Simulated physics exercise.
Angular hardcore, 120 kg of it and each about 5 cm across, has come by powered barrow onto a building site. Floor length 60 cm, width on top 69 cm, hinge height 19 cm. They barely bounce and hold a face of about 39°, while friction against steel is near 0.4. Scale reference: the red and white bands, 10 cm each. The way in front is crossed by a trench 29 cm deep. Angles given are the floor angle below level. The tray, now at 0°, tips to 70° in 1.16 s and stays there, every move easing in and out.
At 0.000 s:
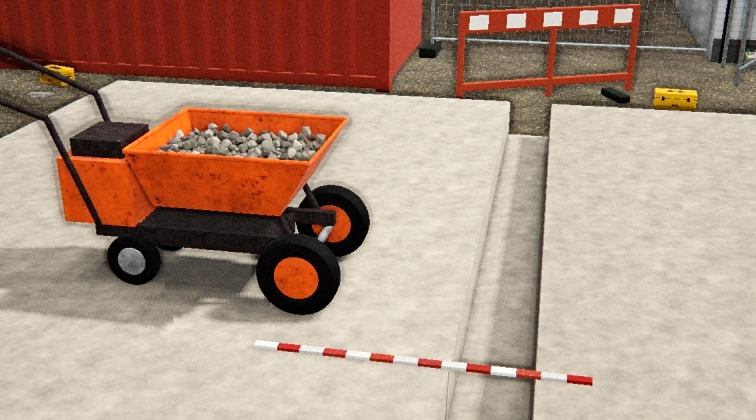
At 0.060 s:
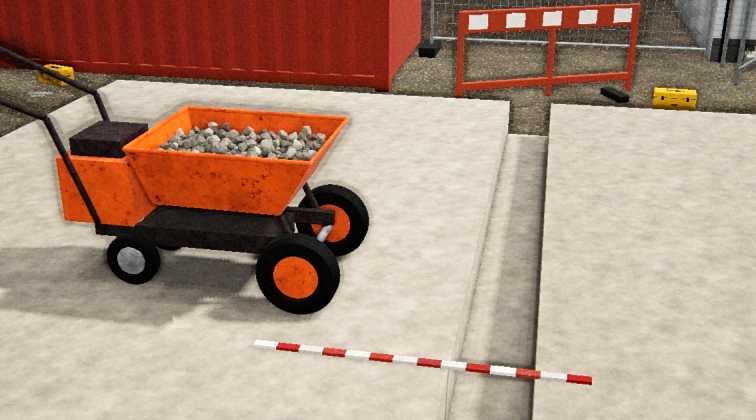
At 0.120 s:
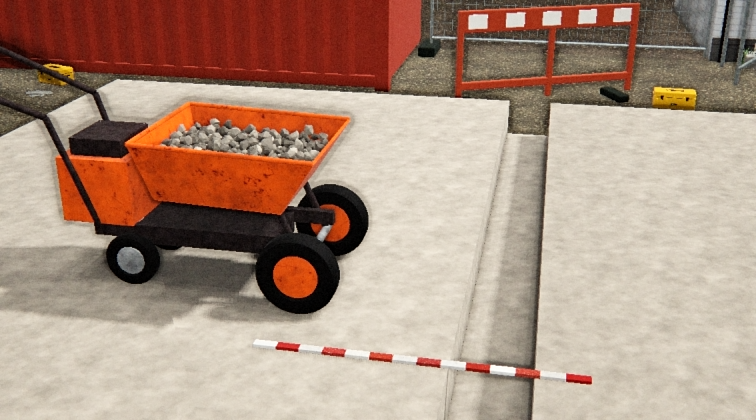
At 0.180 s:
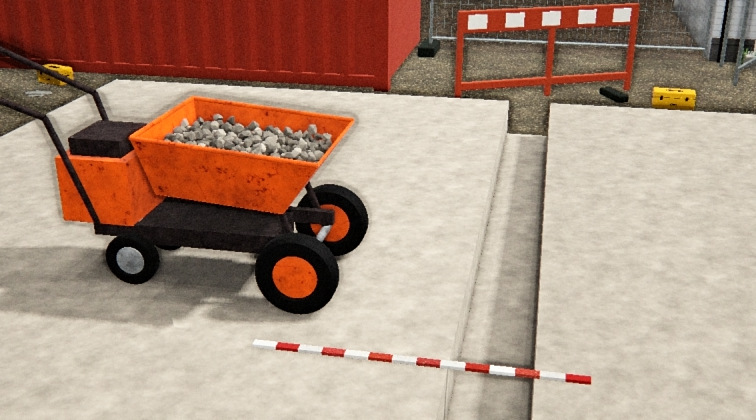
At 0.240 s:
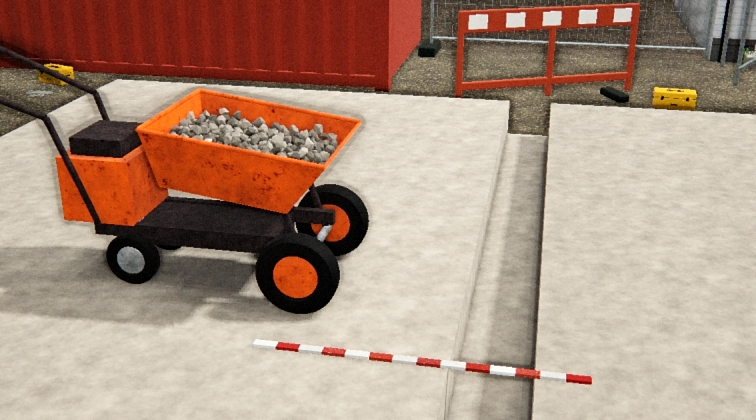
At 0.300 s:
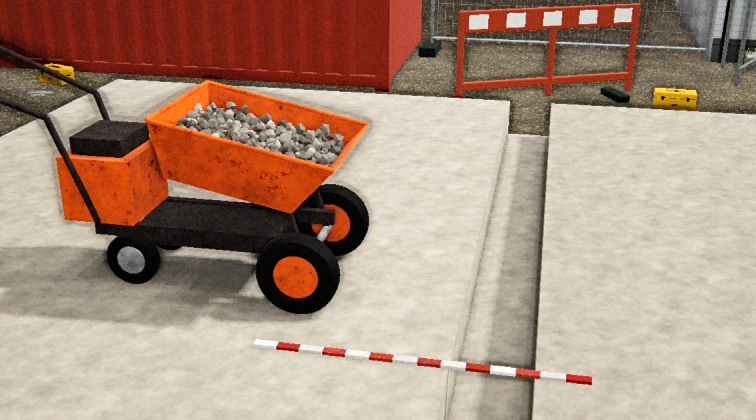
An orange tray of grey stones on a powered barrow slowly tilts down toward the right.
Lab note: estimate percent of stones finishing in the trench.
Approx. 44 %.
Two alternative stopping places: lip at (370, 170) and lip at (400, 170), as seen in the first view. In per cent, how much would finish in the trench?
That gives roughly 50 per cent and roughly 30 per cent.
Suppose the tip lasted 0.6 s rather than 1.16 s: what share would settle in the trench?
With that timing, about 70 per cent.
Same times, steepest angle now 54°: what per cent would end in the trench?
With that change, near 0 per cent.
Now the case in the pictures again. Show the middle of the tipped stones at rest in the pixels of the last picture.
Roughly at pixel (493, 340).
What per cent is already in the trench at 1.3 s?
Some 5 per cent.
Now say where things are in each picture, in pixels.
In the first frame, the tray is at 0°, its lip at (309, 164); the top of the load is at (241, 139).
In the second frame, the tray is at 1°, its lip at (309, 164); the top of the load is at (228, 136); the stones move at 0.1 m/s on average.
In the third frame, the tray is at 2°, its lip at (312, 164); the top of the load is at (219, 132); the stones move at 0.3 m/s on average.
In the fourth frame, lip at (317, 166), floor tilted 5°, highest stones at (214, 128); the stones move at 0.5 m/s on average.
In the fifth frame, the tray is at 8°, its lip at (325, 168); the top of the load is at (215, 122); the stones move at 0.6 m/s on average.
In the sixth frame, the tray is at 12°, its lip at (333, 171); the top of the load is at (215, 114); the stones move at 0.7 m/s on average.
After 0.9 s the floor is at 59°; 100 % in the tray; the foremost stones are at (409, 207).
After 1.3 s the floor is at 70°; 84 % in the tray, 10 % short of the trench, 6 % in the trench; the foremost stones are at (510, 348).
After 1.6 s the floor is at 70°; 57 % in the tray, 12 % short of the trench, 31 % in the trench; the foremost stones are at (531, 350).
After 3.6 s the floor is at 70°; 41 % in the tray, 15 % short of the trench, 44 % in the trench; the foremost stones are at (532, 335).
